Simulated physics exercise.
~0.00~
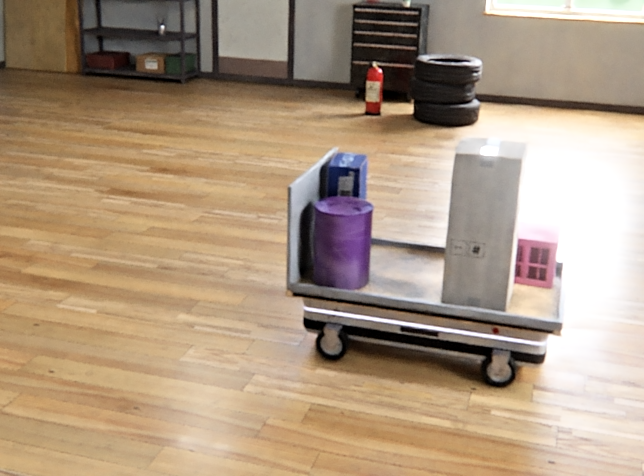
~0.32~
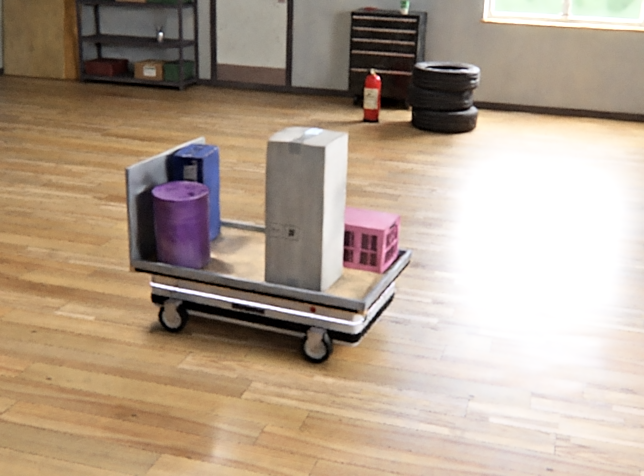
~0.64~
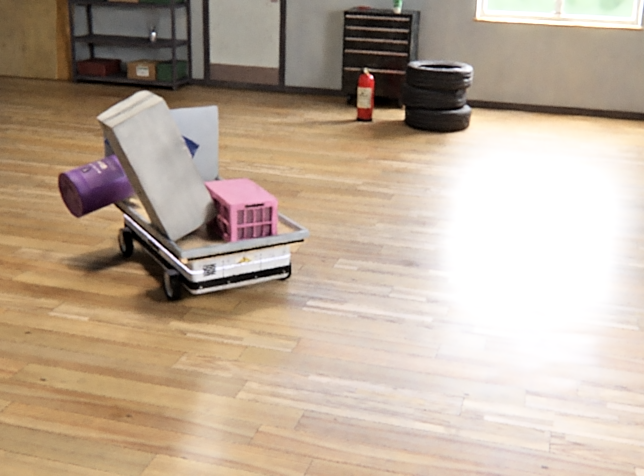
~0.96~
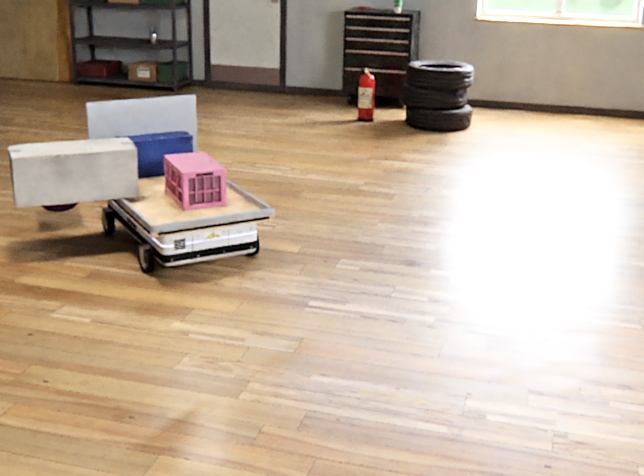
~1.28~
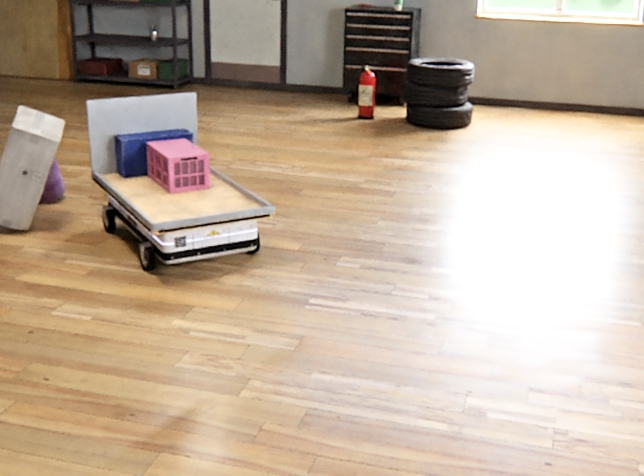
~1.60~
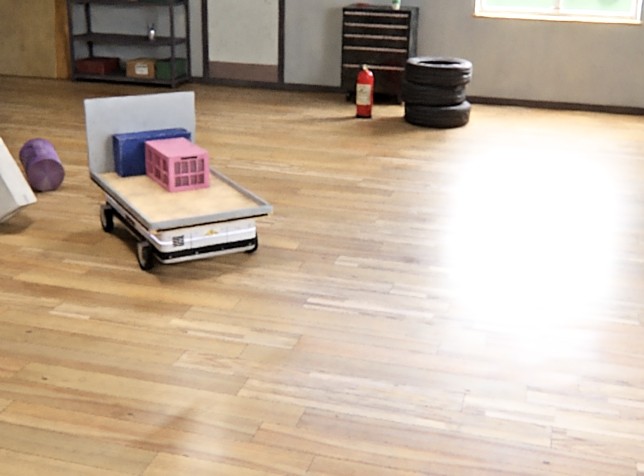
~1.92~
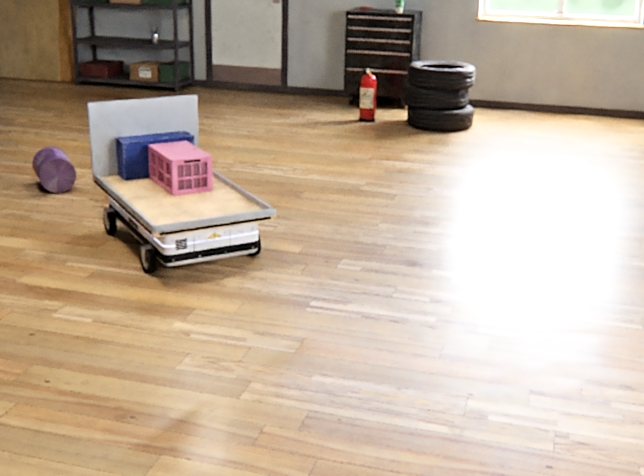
A flat cart carrying a purple pail, blue box, white box and pink crate rolled left and swung around, spilling the pail and white box onto the floor, then stopped with the blue box tipped over beside the crate on its deck.
